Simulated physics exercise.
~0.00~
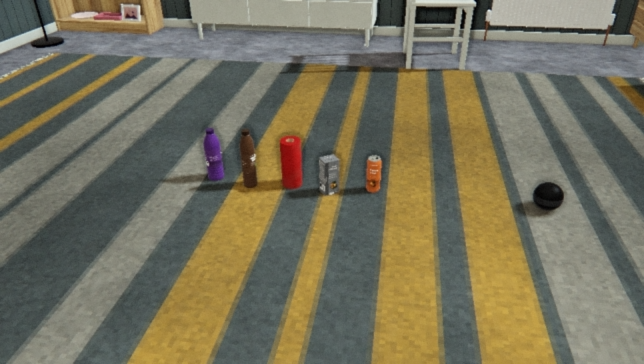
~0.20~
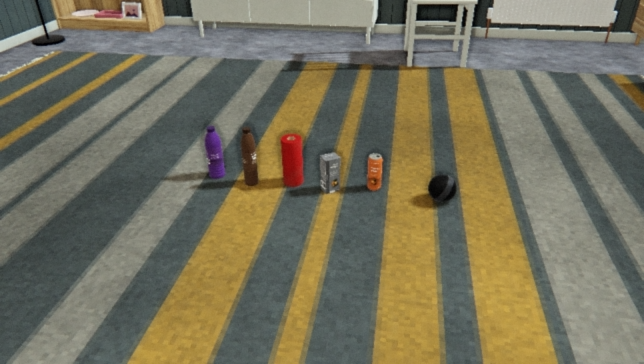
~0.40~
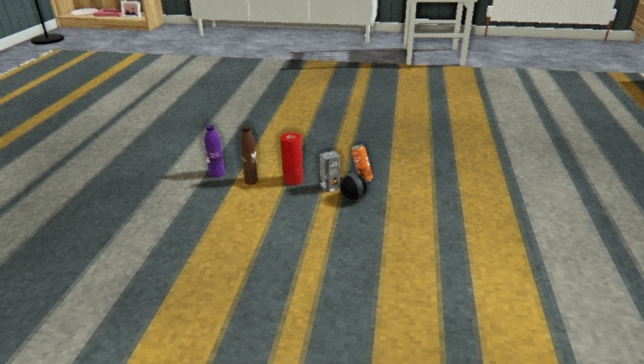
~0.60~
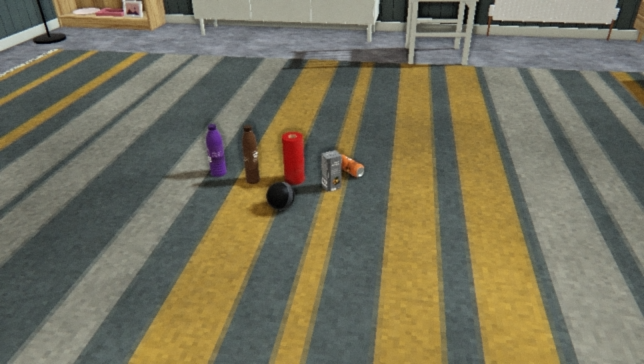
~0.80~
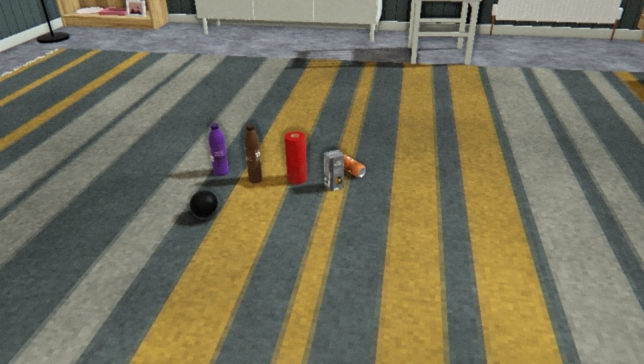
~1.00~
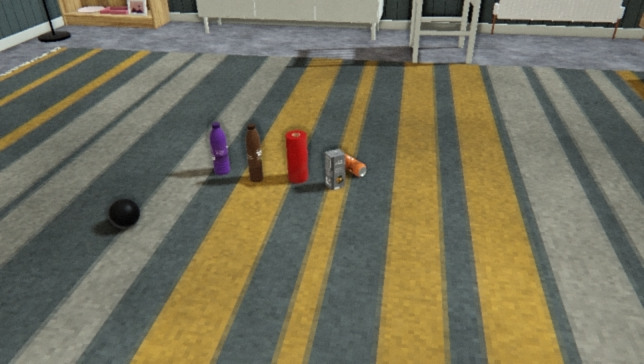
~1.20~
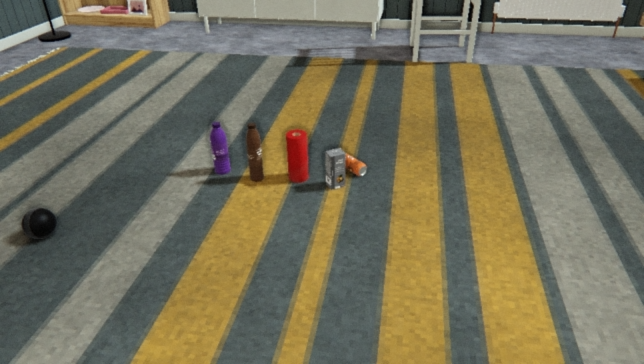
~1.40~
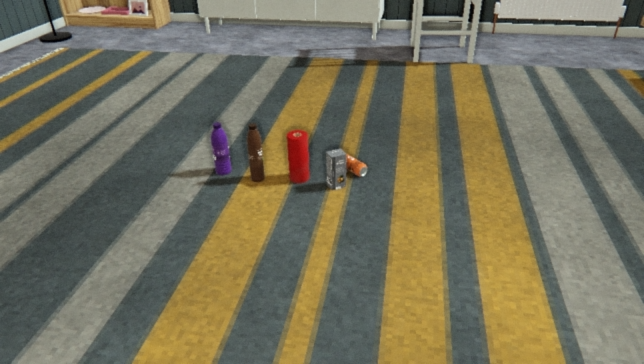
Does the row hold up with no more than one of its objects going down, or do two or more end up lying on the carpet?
The row mostly holds, as only the orange can ends up on its side. The two bottles, the red cylinder and the grey container are all still standing.
